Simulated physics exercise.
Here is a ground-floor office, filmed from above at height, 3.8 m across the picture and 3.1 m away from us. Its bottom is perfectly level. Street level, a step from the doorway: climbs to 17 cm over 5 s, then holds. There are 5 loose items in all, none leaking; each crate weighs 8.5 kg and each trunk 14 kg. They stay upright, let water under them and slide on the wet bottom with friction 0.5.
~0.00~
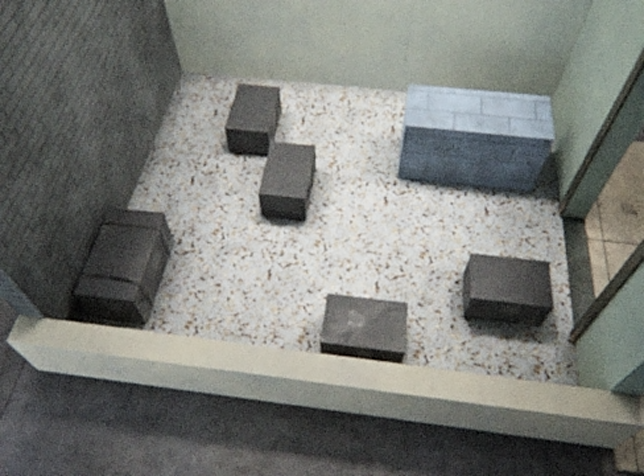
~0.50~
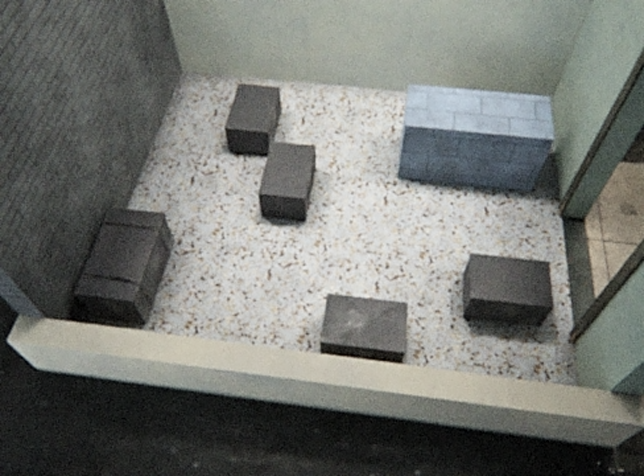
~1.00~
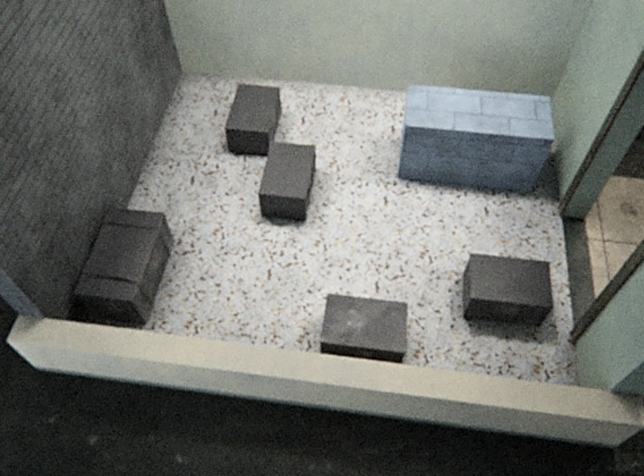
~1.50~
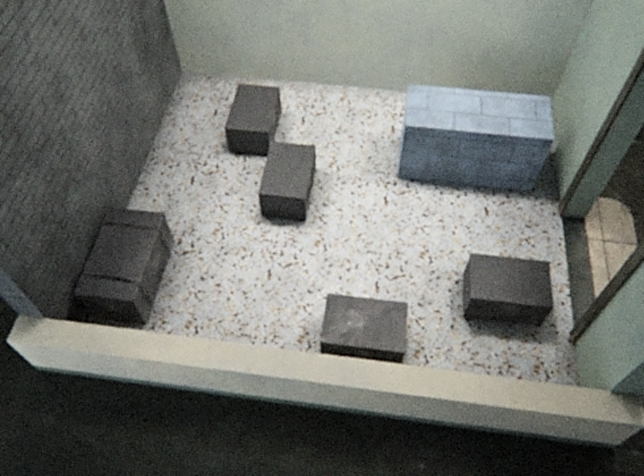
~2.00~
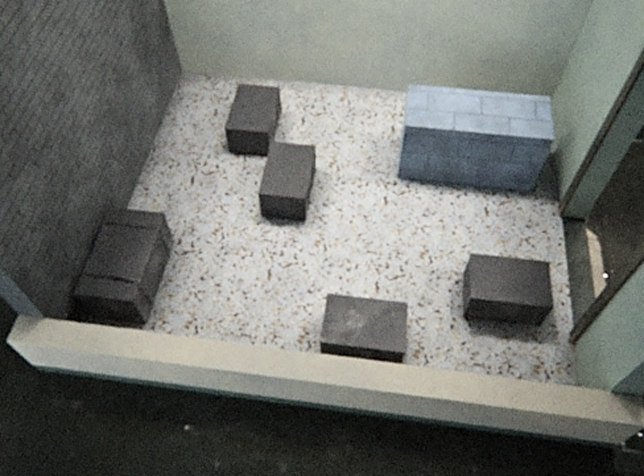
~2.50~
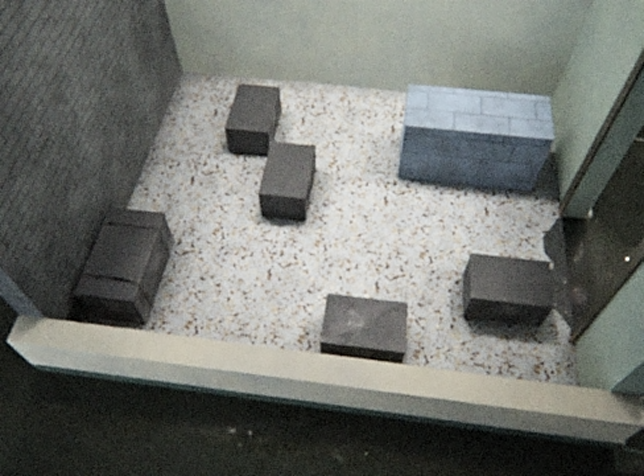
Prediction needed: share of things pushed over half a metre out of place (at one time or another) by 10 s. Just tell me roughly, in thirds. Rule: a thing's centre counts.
Roughly two thirds or more.
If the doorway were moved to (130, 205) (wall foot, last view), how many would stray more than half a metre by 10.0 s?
The answer then is 4.
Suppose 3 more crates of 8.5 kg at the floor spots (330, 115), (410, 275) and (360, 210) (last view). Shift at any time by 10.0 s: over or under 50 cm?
So the first ends up below the threshold, the second past the threshold, the third past the threshold.
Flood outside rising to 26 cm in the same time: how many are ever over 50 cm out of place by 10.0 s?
The count would be 4.
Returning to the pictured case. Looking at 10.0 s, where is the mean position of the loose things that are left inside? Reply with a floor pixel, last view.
It sits at about (208, 201).
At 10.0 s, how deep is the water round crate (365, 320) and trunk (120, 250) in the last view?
I'd put it at 11 cm and 11 cm respectively.
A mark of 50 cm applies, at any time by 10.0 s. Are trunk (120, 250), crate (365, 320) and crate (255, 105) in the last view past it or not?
Result, in turn: Stayed within / exceeded / exceeded.
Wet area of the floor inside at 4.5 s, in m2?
Roughly 3.0 m2 of it is wet.
After 3.5 s 0 of 5 are over 50 cm from their spots; 0 afloat.
After 4.5 s 0 of 5 are over 50 cm from their spots; 0 afloat.
After 7.0 s 2 of 5 are over 50 cm from their spots; 1 afloat.
After 10.0 s 4 of 5 are over 50 cm from their spots, and 4 have been at some point; 5 afloat.
